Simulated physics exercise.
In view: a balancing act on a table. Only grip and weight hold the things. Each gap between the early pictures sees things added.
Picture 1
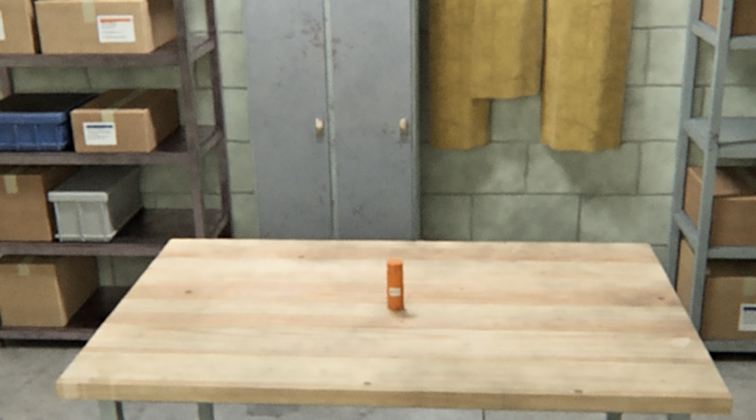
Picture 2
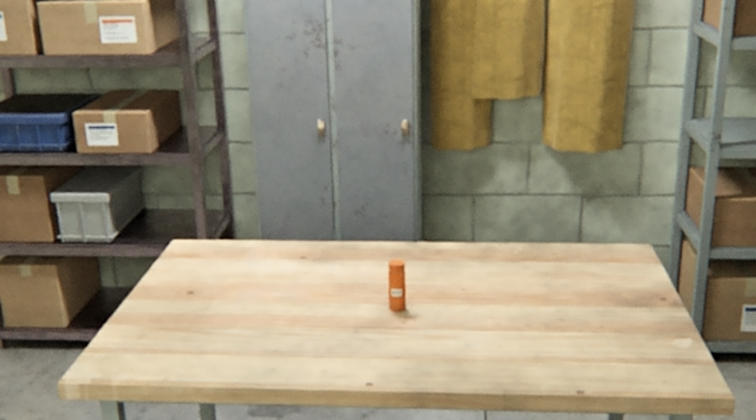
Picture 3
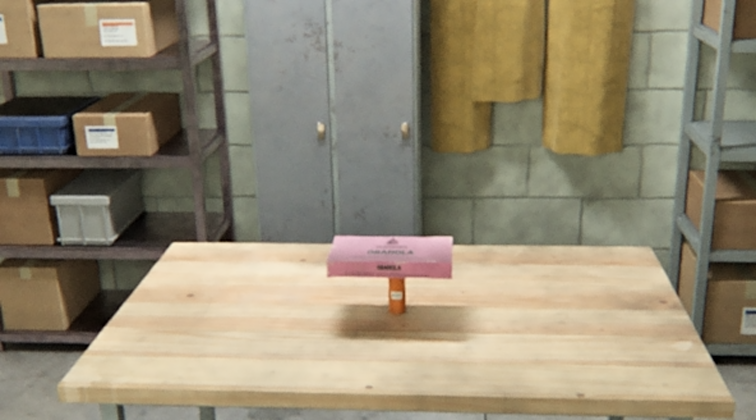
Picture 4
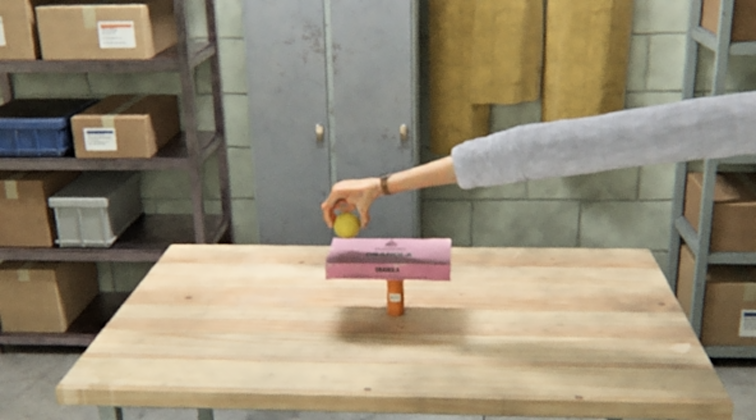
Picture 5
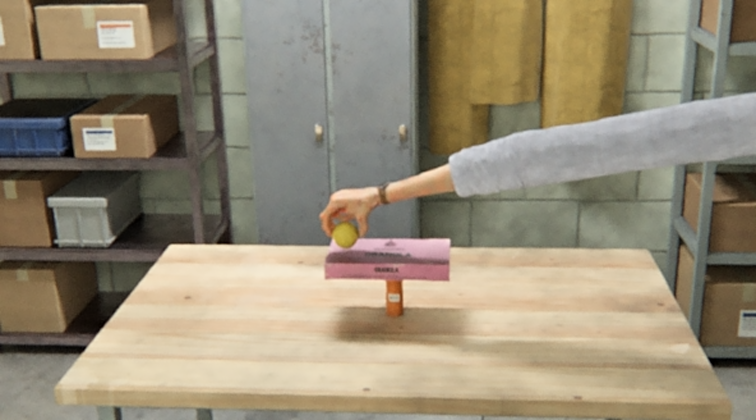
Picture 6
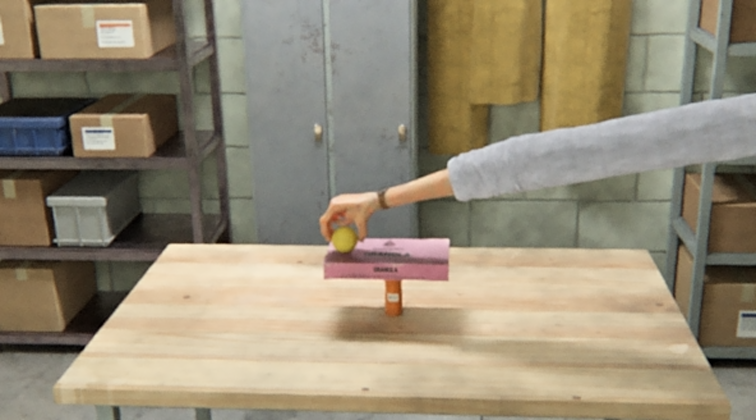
On a wooden table in a storage room, a small orange cylinder stands alone, and then a pink packet appears lying across its top. A hand reaches in from the right with a yellow lemon, lowers it onto the packet's left end and keeps hold of it.
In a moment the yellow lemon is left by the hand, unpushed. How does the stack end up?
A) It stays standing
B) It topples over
B.
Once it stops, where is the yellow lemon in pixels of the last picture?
Close to pixel (318, 302).
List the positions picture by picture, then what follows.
In the first picture, the last thing is not in view yet.
In the second picture, the last thing is not in view yet.
In the third picture, the last thing is not in view yet; pink packet (391, 257).
The fourth picture shows still above its spot; yellow lemon (347, 226); pink packet (390, 259).
The fifth picture shows still above its spot; yellow lemon (346, 235); pink packet (389, 259).
The sixth picture shows set down, still held; yellow lemon (345, 240); pink packet (388, 259).
Then, 0.40 s later than the last frame, yellow lemon now fallen; pink packet tilted by 63°.
Then, 0.70 s later than the last frame, pink packet tilted by 47°; orange shaker tilted by 26°.
Then, 0.90 s later than the last frame, pink packet now fallen; orange shaker on its side.
When it is over, fallen, yellow lemon, pink packet and orange shaker. End places, in pixels of the last picture, yellow lemon near (318, 302). The stack gives way.
